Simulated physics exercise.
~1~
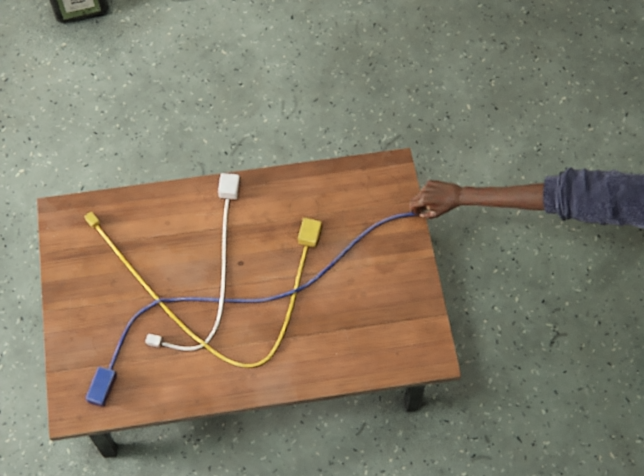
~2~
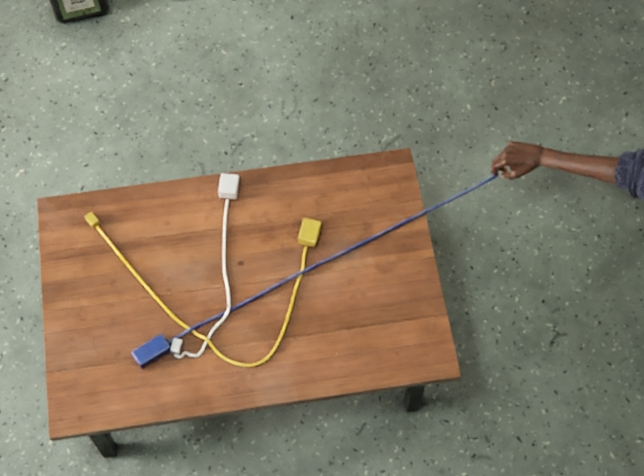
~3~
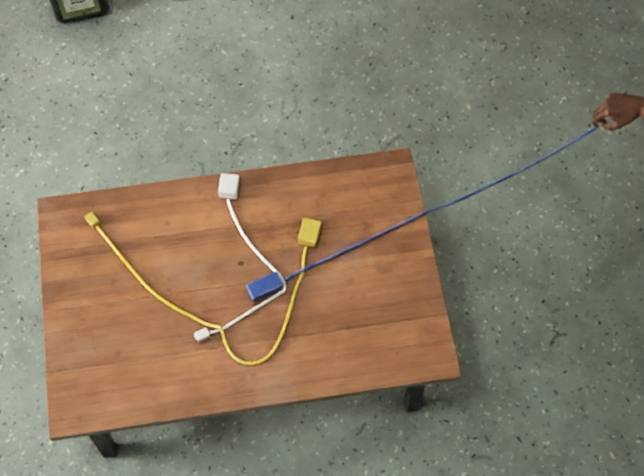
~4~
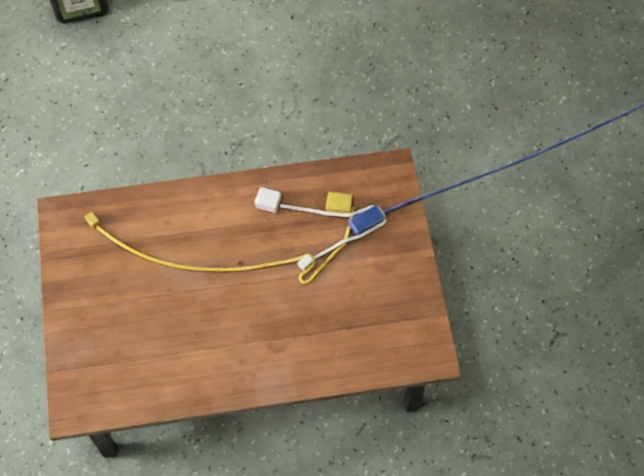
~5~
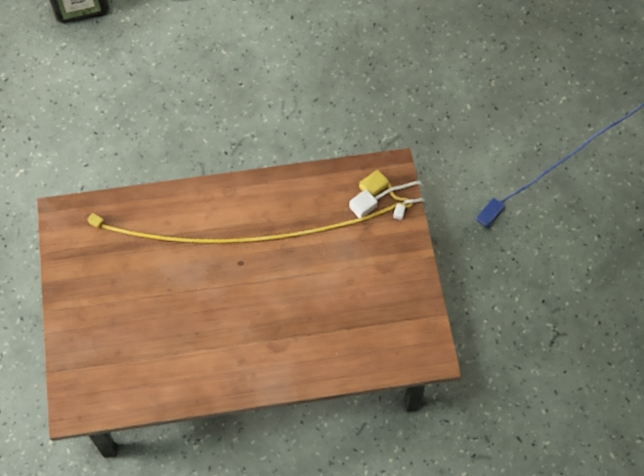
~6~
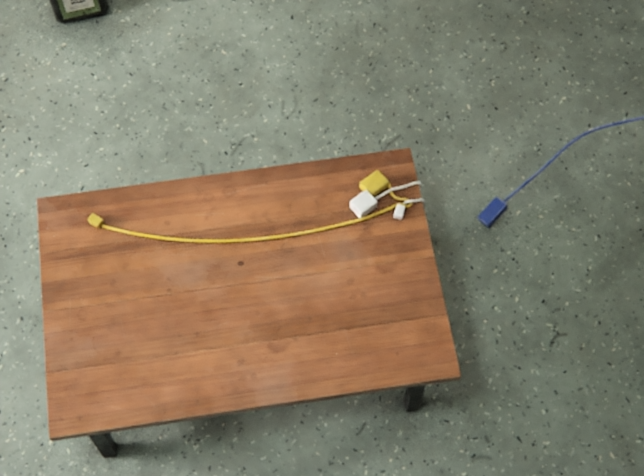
A hand pulled a blue cord rightward across a wooden table, dragging its blue block through the tangled white and yellow cords and off the edge, leaving those two bunched at the table's right side with the yellow one stretched out behind.
